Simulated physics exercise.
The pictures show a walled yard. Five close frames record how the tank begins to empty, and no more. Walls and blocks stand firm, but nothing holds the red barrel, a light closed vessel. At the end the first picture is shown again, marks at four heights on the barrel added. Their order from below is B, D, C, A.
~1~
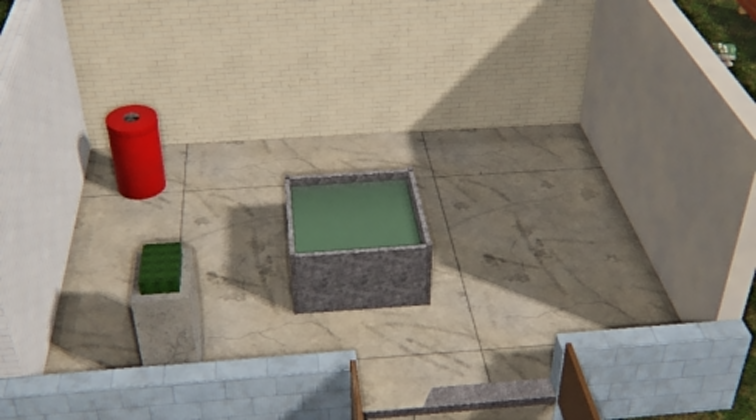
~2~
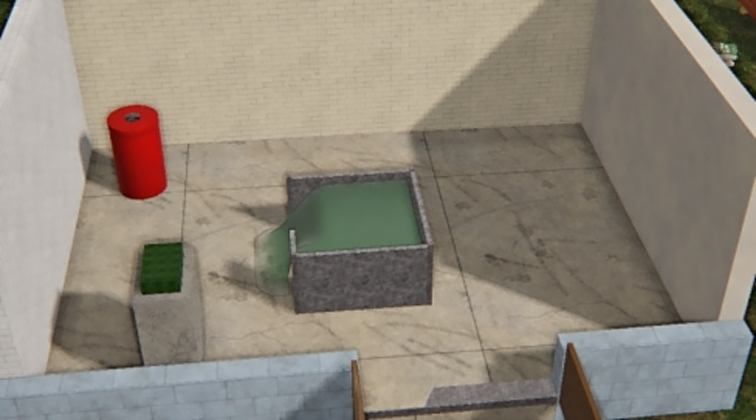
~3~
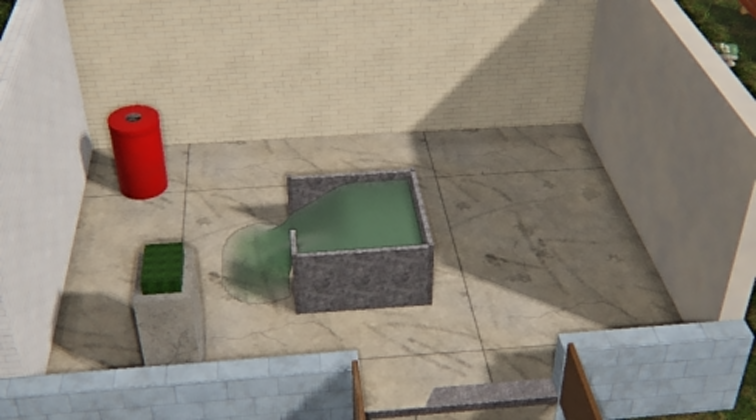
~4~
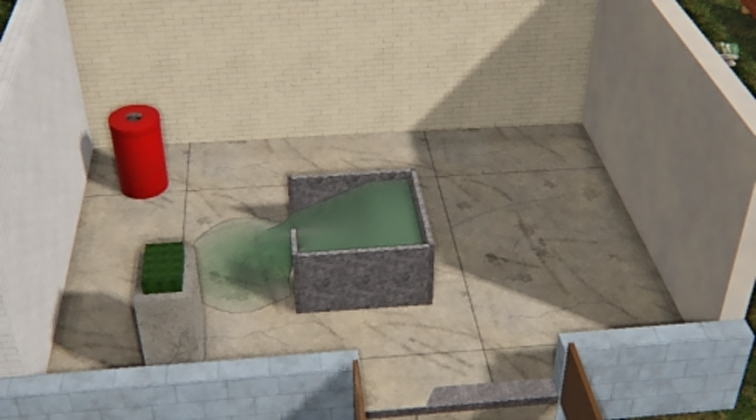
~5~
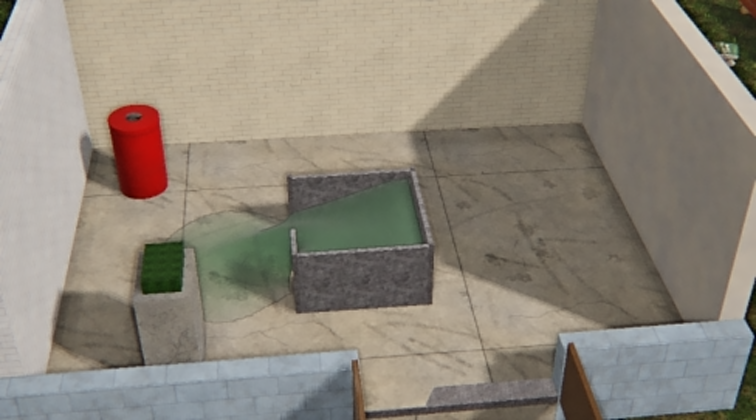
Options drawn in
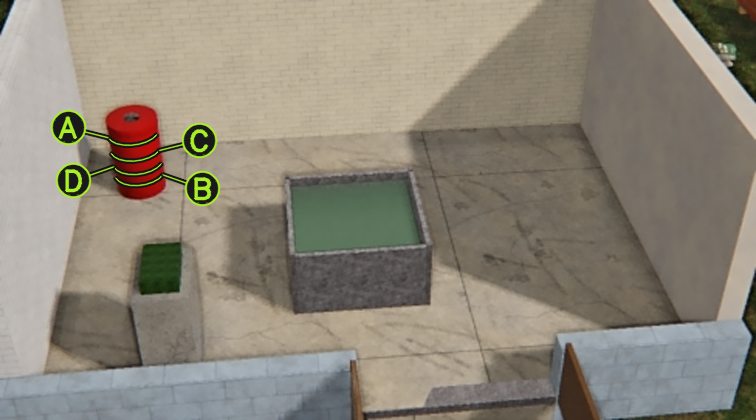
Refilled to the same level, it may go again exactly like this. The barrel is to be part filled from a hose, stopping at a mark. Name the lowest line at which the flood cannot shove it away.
Go for B.
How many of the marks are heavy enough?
All of them.
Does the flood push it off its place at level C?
No, not at all.
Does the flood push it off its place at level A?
No, that is safe.
On the marked copy, A at (131, 145); B at (138, 185); C at (133, 161); D at (136, 174); from the bottom up B, D, C, A.
If A is chosen, it does not move.
If B is chosen, it does not move.
If C is chosen, it does not move.
If D is chosen, it does not move.
